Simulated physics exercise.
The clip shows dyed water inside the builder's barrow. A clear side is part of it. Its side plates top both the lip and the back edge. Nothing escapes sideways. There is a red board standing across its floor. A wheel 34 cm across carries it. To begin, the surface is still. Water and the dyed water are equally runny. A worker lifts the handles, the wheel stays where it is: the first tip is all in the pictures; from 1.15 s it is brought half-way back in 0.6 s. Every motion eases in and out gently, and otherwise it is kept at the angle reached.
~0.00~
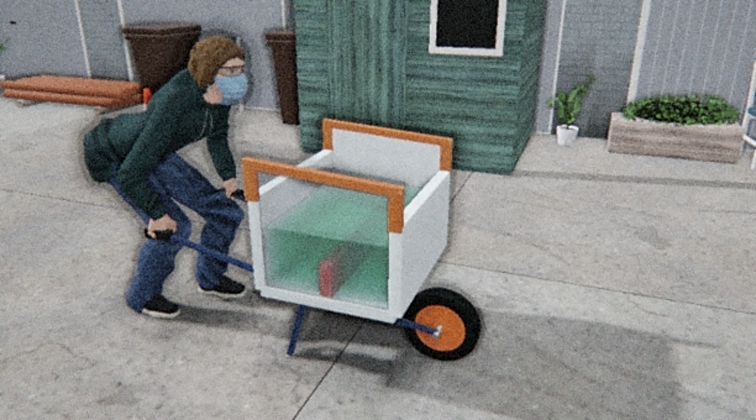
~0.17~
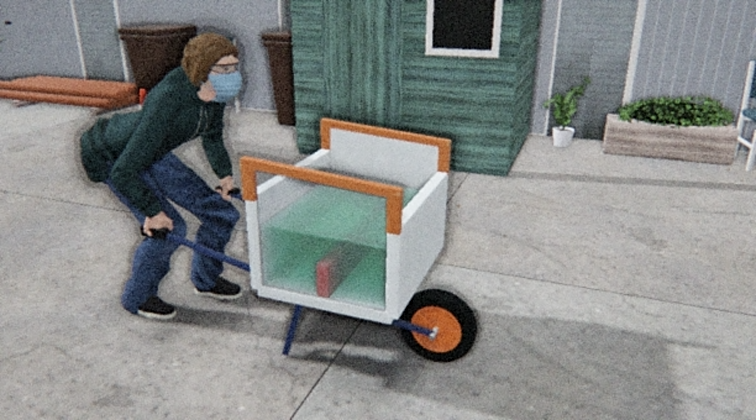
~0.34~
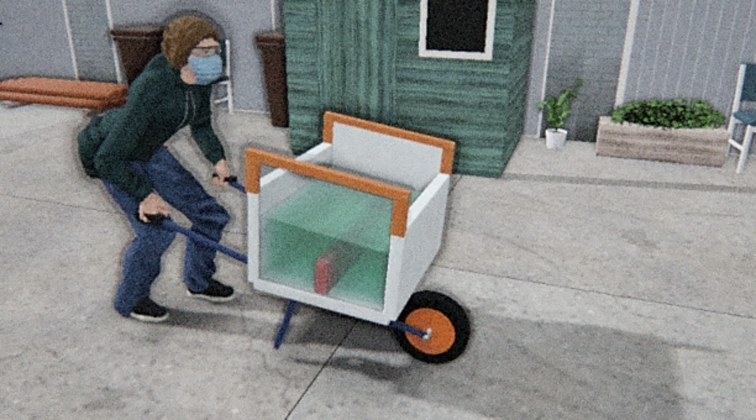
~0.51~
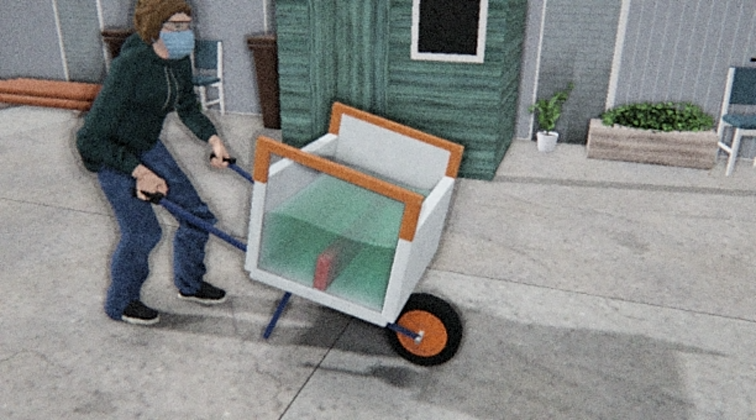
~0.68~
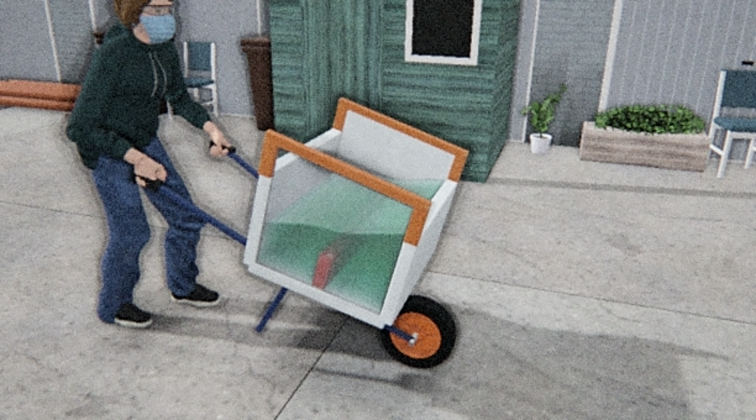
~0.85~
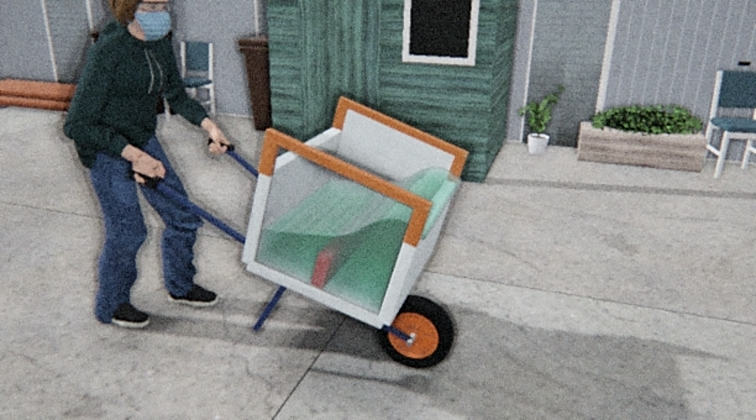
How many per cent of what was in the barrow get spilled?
Roughly 5 per cent gets spilled.
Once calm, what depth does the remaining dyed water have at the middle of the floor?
24 cm.
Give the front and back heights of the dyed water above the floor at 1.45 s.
About 28 cm at the front, 24 cm at the back.
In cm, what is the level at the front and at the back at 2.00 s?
Reading: About 28 cm in front, about 22 cm behind.
Then, 1.45 s in, the barrow is at 12° forwards, the surface stands 24 cm at the back and 28 cm at the front; 5 per cent has gone, over the front.
Then, 2.00 s in, the barrow is at 8° forwards, the surface stands 23 cm at the back and 29 cm at the front; 5 per cent has gone, over the front.
Then, 2.55 s in, the barrow is at 8° forwards, the surface stands 22 cm at the back and 28 cm at the front; 5 per cent has gone, over the front.
Then, 4.64 s in, 5 per cent has gone, over the front, 4 of 88 litres.
